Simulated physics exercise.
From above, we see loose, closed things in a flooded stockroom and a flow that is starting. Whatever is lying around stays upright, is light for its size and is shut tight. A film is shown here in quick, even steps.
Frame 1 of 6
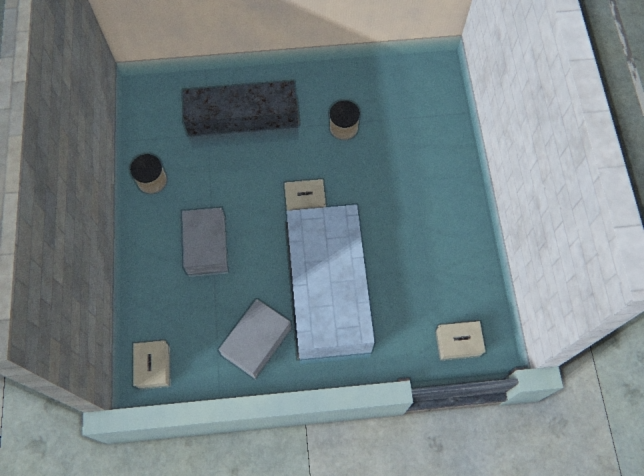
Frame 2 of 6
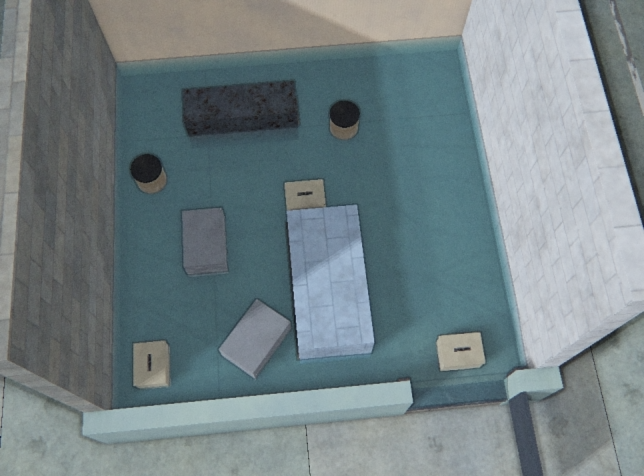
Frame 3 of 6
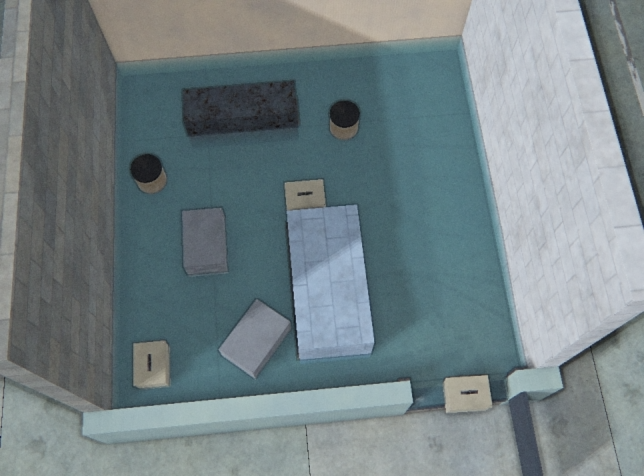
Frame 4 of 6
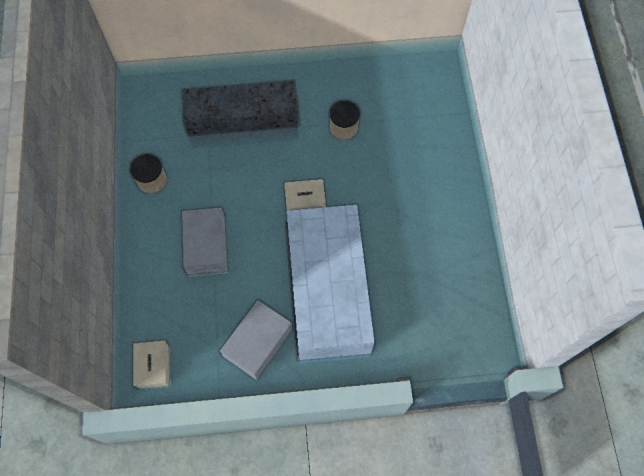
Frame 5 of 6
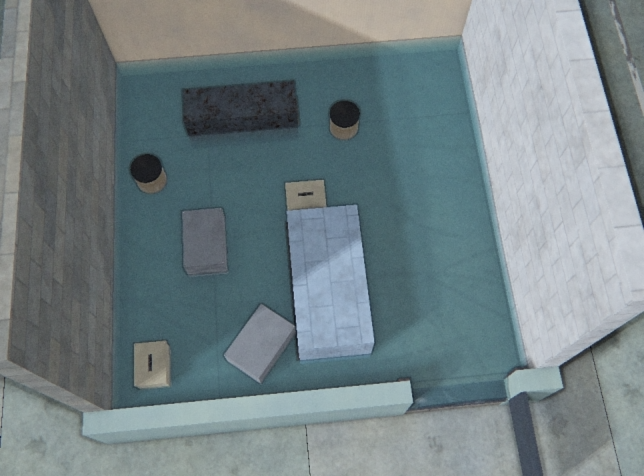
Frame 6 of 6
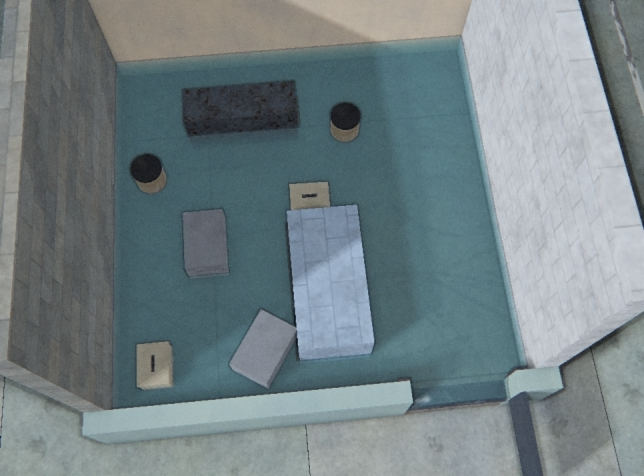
In a flooded, walled room, a dark gate at the lower right swung open and a nearby tan box slid through the gap and out of sight, then a tilted grey box drifted slightly.
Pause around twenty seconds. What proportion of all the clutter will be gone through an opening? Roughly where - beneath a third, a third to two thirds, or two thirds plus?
It will most likely fall inside the middle range.
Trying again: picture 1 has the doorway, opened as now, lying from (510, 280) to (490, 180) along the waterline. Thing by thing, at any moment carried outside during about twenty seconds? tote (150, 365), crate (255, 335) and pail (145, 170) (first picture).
Object one: Remains; object two: Remains; object three: Remains.
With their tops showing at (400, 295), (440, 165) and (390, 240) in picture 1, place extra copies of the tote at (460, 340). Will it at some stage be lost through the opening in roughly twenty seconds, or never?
Outcomes in turn are expelled, expelled, expelled.
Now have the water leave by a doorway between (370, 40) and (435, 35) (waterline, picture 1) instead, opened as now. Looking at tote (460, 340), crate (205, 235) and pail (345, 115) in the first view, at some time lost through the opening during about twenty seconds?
Sequentially, I'd put it as not lost, not lost, swept away.
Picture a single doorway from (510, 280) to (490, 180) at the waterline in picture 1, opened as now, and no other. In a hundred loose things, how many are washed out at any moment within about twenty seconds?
Roughly 40 per cent.
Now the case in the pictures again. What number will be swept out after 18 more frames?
2.
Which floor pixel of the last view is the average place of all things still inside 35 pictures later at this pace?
The average lands at about (288, 295).
A moment on, 1 of 7 are out; 6 afloat.
Next, 2 of 7 are out; 5 afloat.
Later, 3 of 7 are out; 4 afloat.
In the end, 4 of 7 are out; 3 afloat.
